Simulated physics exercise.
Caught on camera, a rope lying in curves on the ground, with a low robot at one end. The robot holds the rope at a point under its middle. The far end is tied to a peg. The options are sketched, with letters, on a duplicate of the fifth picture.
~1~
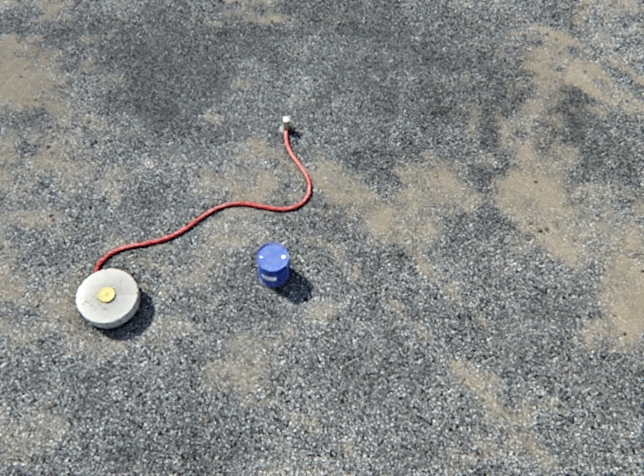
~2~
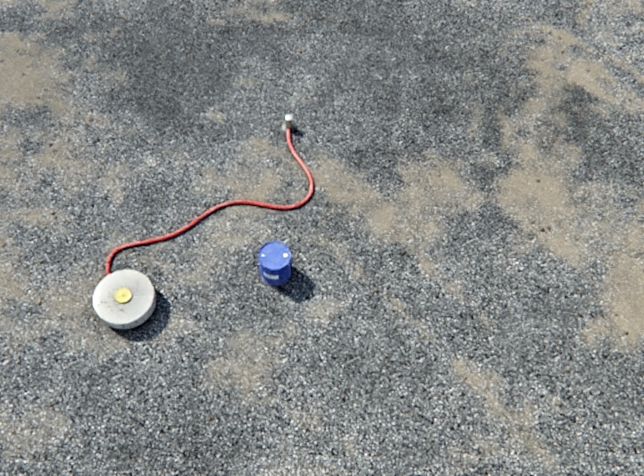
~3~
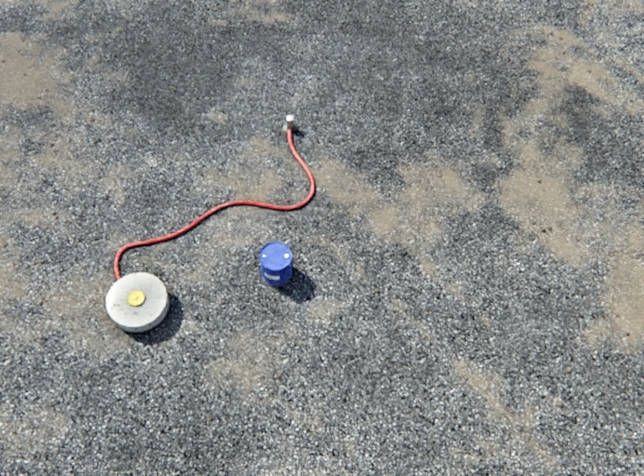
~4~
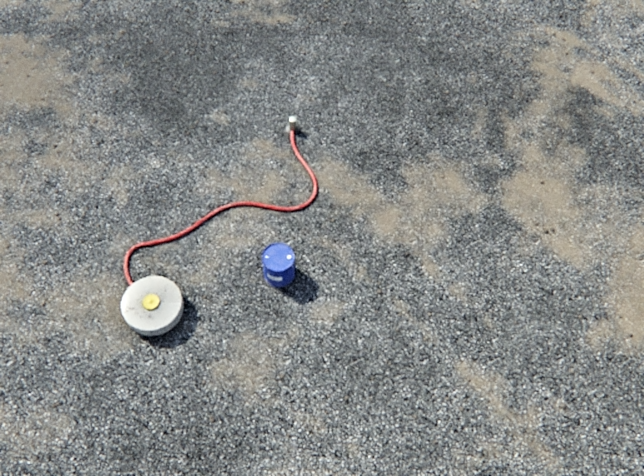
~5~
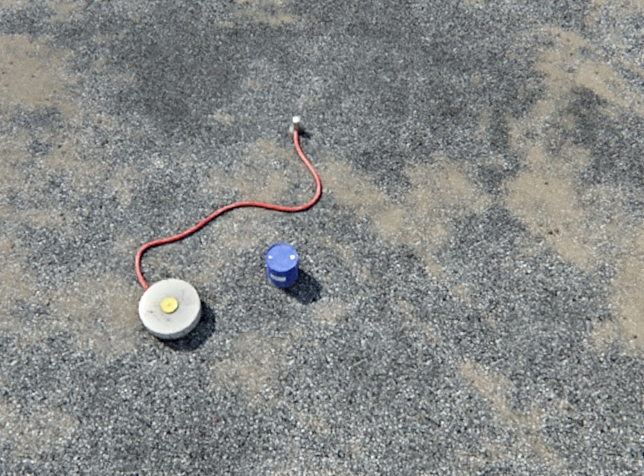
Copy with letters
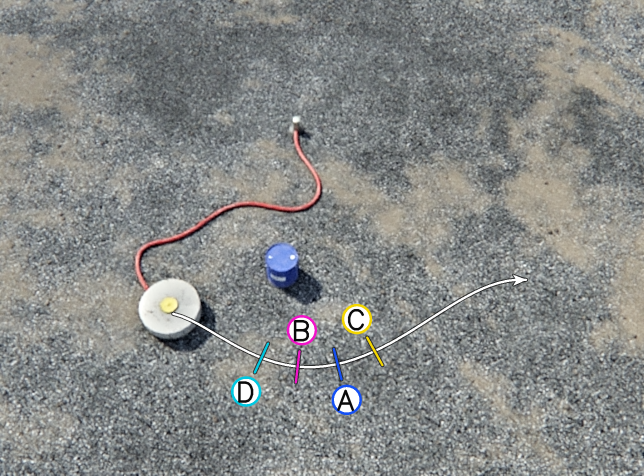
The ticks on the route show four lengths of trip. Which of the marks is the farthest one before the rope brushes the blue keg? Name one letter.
It can go as far as C.
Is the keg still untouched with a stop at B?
Yes.
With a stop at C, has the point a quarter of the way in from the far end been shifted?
No.
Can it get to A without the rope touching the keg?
For that mark, yes.
On the marked copy, A at (338, 364); B at (298, 367); C at (375, 351); D at (262, 358); the route from (173, 314) via (363, 356) to (526, 280).
With C. Early on, robot (236, 343), middle of the rope (238, 206).
Further on, robot (310, 364), middle of the rope (241, 216).
At the end, robot (375, 347), middle of the rope (249, 230); nothing has been touched.
As for the rest, A is safe but short; B is safe but short; D is safe but short.
